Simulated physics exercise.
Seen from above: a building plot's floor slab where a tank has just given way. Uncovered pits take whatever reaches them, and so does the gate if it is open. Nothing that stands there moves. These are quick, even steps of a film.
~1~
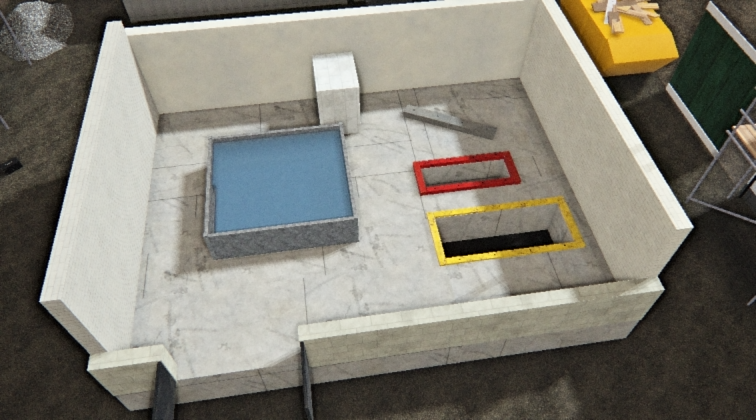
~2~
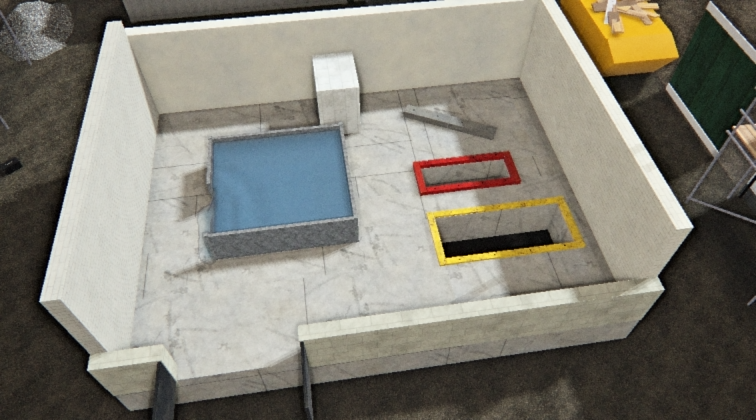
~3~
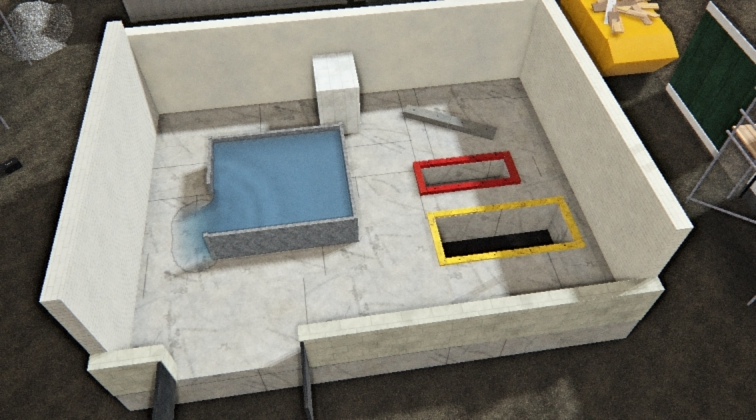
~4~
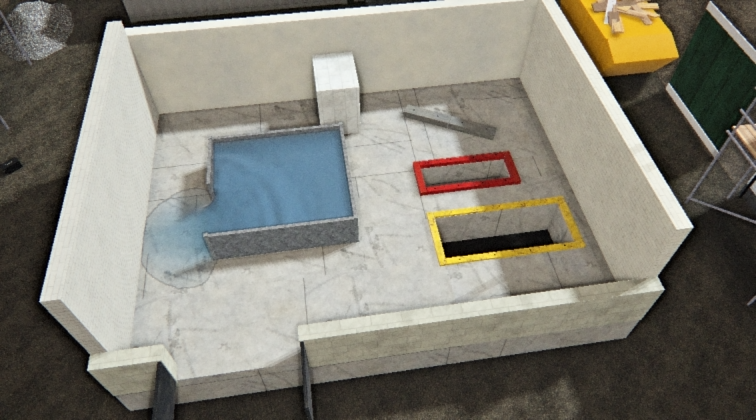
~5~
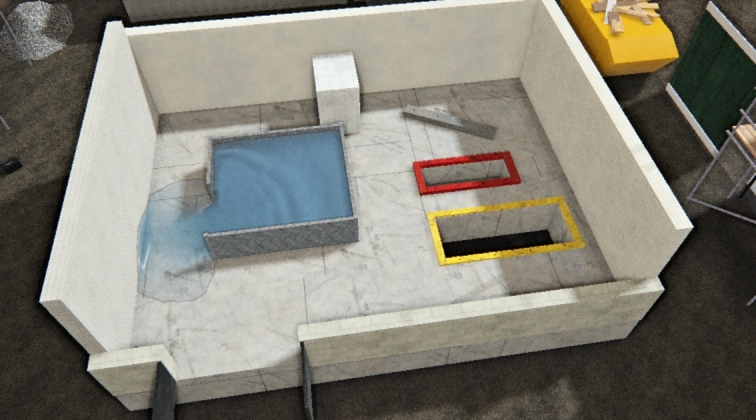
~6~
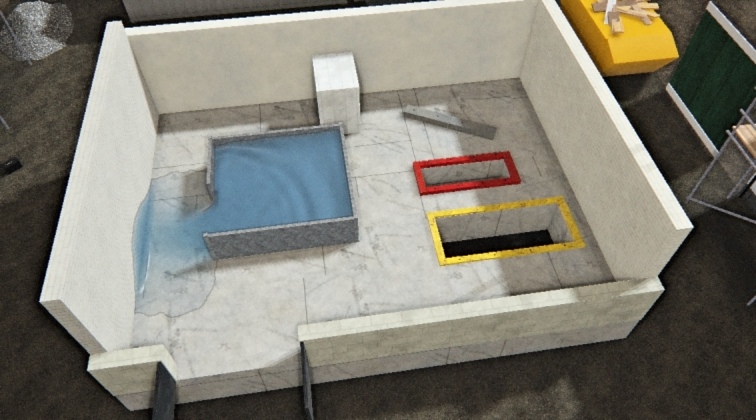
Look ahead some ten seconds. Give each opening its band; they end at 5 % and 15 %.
One by one: The gate takes over 15 %; the red pit takes under 5 %; the yellow pit takes under 5 %.
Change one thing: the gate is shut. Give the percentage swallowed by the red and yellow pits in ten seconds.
In per cent: Red 0, yellow 10.
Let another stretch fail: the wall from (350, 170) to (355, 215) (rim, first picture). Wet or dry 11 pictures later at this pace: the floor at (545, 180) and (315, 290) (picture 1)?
In turn: Wet, free of water.
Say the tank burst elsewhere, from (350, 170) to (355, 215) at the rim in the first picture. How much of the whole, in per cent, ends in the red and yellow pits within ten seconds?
In per cent: Red 8, yellow 35.
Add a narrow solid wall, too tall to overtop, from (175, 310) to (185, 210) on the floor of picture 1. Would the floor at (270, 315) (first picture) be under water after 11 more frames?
There: Covered.
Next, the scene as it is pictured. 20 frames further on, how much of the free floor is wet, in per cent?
Some 40 per cent.
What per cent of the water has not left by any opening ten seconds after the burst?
Some 80 per cent.
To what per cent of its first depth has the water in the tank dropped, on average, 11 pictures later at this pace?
Roughly 64 per cent.
A moment on, water covers 15 % of the floor; the gate 0 %, the red pit 0 %, the yellow pit 0 %.
Next, water covers 25 % of the floor; the gate 1 %, the red pit 0 %, the yellow pit 0 %.
Then, water covers 40 % of the floor; the gate 5 %, the red pit 0 %, the yellow pit 0 %.
Later, water covers 70 % of the floor; the gate 12 %, the red pit 0 %, the yellow pit 0 %.
In the end, water covers 90 % of the floor; the gate 19 %, the red pit 0 %, the yellow pit 2 %.
